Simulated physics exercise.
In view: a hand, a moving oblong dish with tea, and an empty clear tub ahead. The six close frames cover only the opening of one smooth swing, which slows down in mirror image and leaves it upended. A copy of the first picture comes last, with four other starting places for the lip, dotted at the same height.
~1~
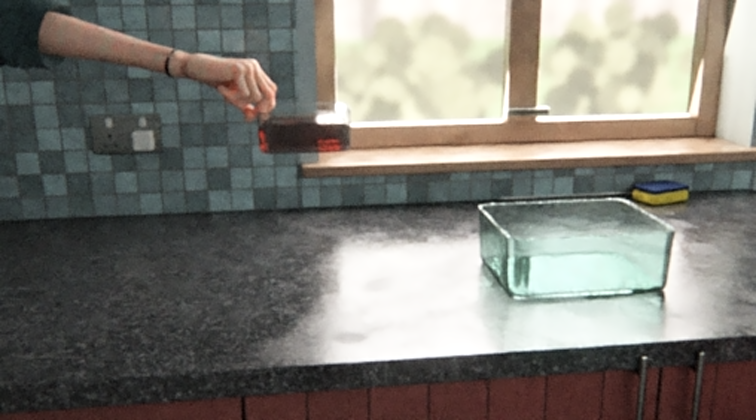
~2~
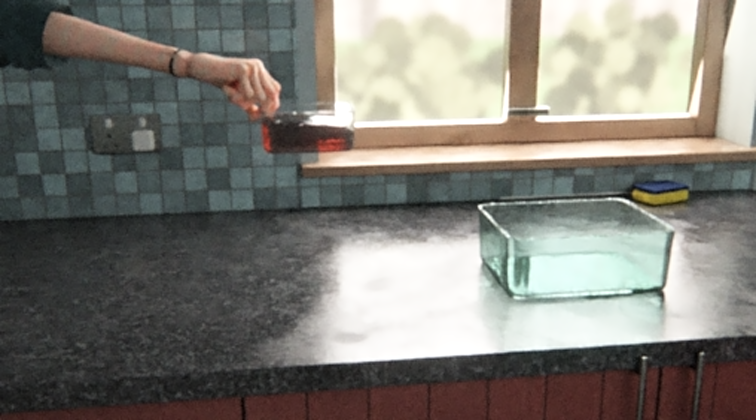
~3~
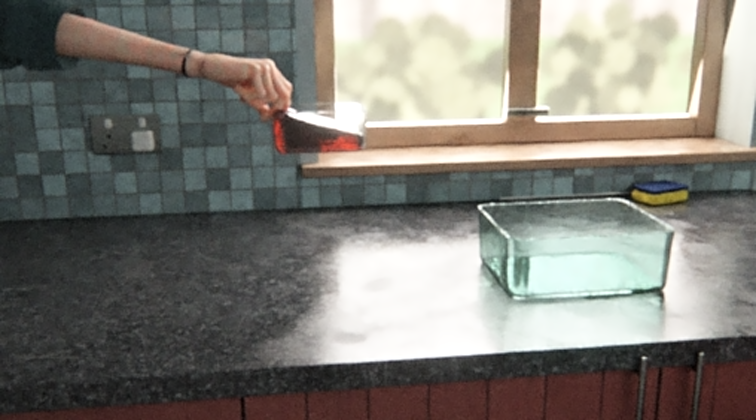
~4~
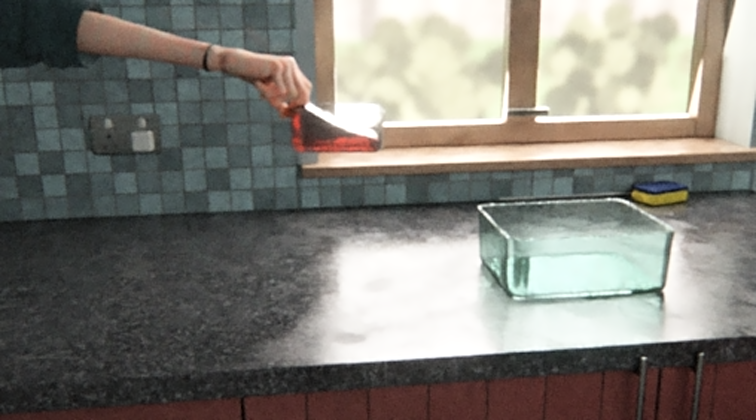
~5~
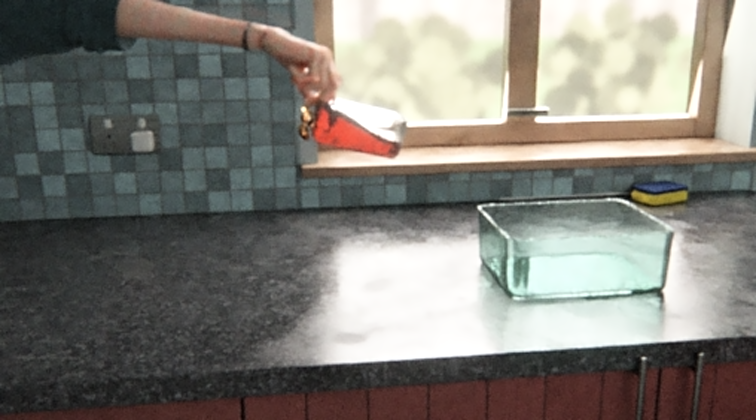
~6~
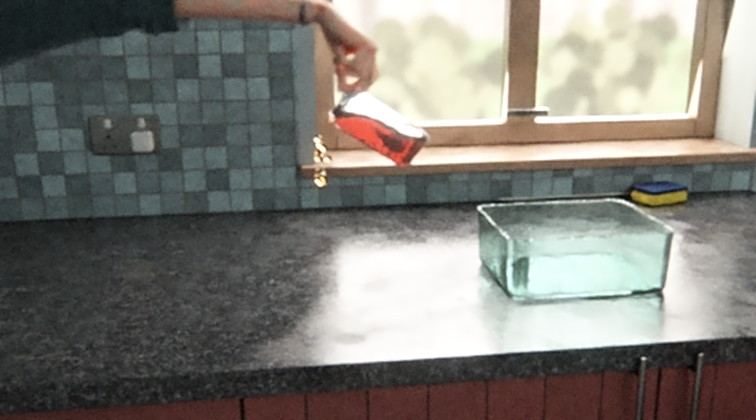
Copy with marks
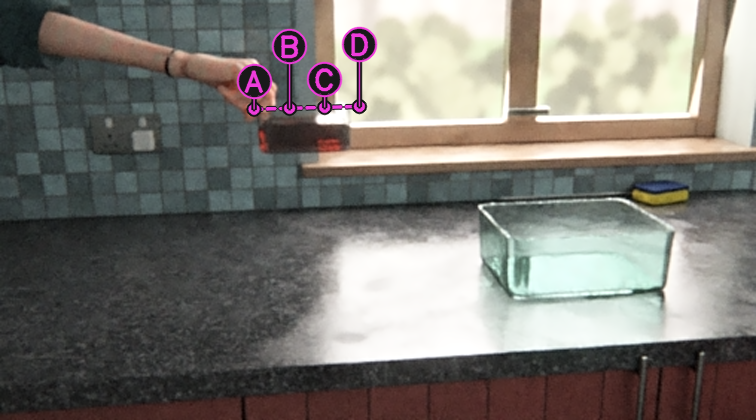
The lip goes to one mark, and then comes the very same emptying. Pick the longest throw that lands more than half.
I would pick dot C.
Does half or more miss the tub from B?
Yes, it does.
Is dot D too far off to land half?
No, that is safe.
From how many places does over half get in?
Two of them.
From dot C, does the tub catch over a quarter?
Yes.
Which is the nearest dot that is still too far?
It is B.
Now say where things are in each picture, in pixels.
Upright, lip at (347, 106); tub from (506, 297) to (665, 288); nothing has left yet.
Upright, lip at (351, 106); nothing has left yet.
Upright, lip at (362, 106); tea is over the rim, down to (276, 109).
Tipped about 3°, lip at (380, 108); tea is over the rim, down to (288, 113).
Tipped about 15°, lip at (403, 117); tea is over the rim, down to (305, 136).
Tipped about 34°, lip at (424, 132); tea is over the rim, down to (323, 180).
On the marked copy, A at (254, 109); B at (289, 108); C at (324, 107); D at (359, 106).
Choosing A, about 0 % lands in the tub, 97 % falls short and 3 % goes beside or beyond.
Choosing B, about 22 % lands in the tub, 73 % falls short and 5 % goes beside or beyond.
Choosing C, about 69 % lands in the tub, 24 % falls short and 7 % goes beside or beyond.
Choosing D, about 70 % lands in the tub, 16 % falls short and 15 % goes beside or beyond.
